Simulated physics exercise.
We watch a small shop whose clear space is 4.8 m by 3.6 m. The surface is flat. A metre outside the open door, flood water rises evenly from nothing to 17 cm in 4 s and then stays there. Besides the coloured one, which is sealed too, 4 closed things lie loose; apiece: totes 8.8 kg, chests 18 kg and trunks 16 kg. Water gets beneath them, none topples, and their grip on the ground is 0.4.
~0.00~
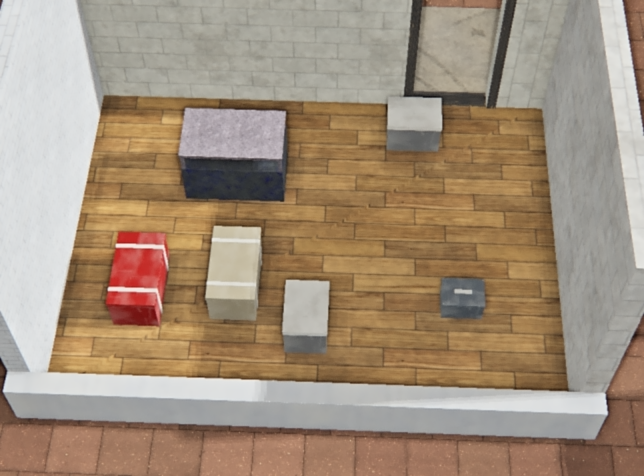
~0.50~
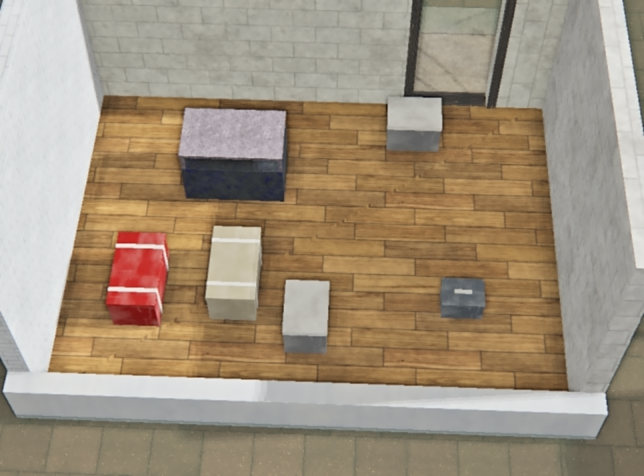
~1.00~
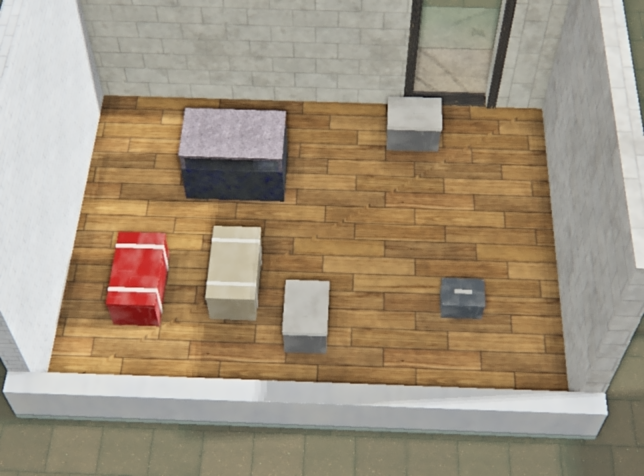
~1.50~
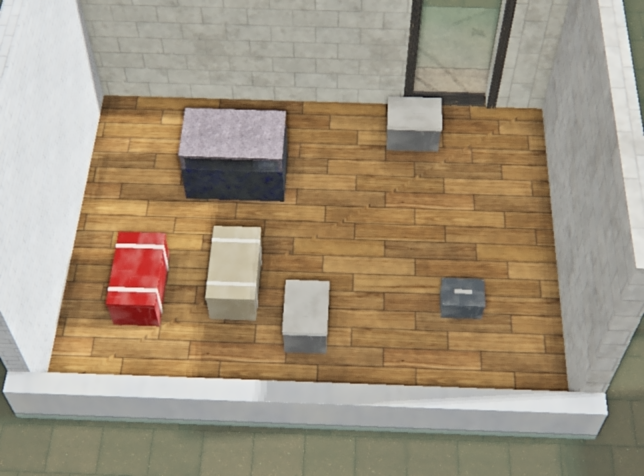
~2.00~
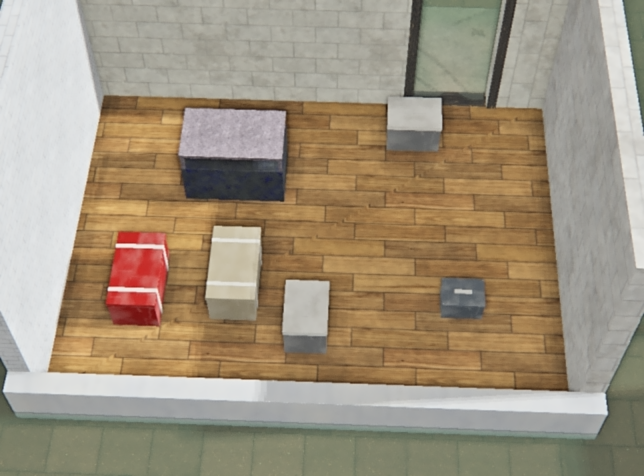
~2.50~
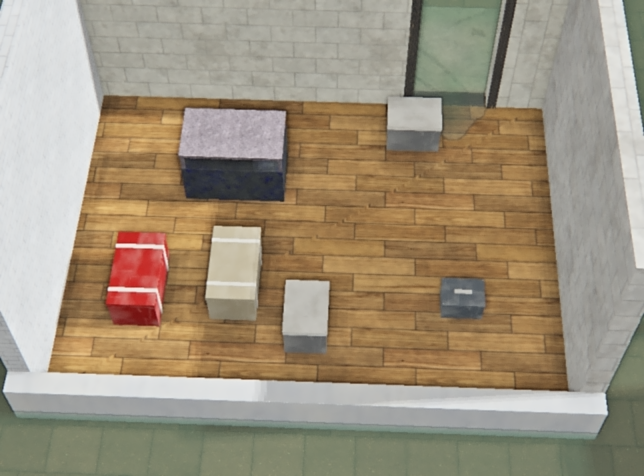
Murky water spreads over the reddish paving outside a small wood-floored shop, turning it brownish and then a deeper green. Finally a thin, faint sheet slips in through the doorway at the back right, beside a grey box, while the red trunk and everything else inside stay still.
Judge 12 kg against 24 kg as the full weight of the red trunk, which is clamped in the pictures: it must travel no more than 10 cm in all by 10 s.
I expect that the lower weight is enough.
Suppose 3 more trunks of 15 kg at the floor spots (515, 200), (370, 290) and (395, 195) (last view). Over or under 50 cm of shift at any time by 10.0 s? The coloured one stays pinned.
In turn: Over, less, under.
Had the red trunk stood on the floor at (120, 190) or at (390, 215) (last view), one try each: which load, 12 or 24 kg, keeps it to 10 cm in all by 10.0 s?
In turn: The smaller is enough; the smaller is enough.
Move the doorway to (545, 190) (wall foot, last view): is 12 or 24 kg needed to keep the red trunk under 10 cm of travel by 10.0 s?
In that case the lower weight is enough.
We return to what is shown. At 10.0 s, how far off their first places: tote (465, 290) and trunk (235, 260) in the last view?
In that order: 5 cm, 0 cm.
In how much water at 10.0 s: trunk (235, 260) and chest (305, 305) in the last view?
About 2 and 4 cm.
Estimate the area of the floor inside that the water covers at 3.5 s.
About 1.5 m2.
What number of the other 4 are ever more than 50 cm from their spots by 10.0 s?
I count 0.
After 3.5 s the red trunk would be 0 cm from its start with 12 kg and 0 cm from its start with 24 kg; 0 cm of water round it then.
After 4.5 s the red trunk would be 0 cm from its start with 12 kg and 0 cm from its start with 24 kg; 0 cm of water round it then.
After 7.0 s the red trunk would be 0 cm from its start with 12 kg and 0 cm from its start with 24 kg; 0 cm of water round it then.
After 10.0 s the red trunk would be 0 cm from its start with 12 kg and 0 cm from its start with 24 kg; 2 cm of water round it then.
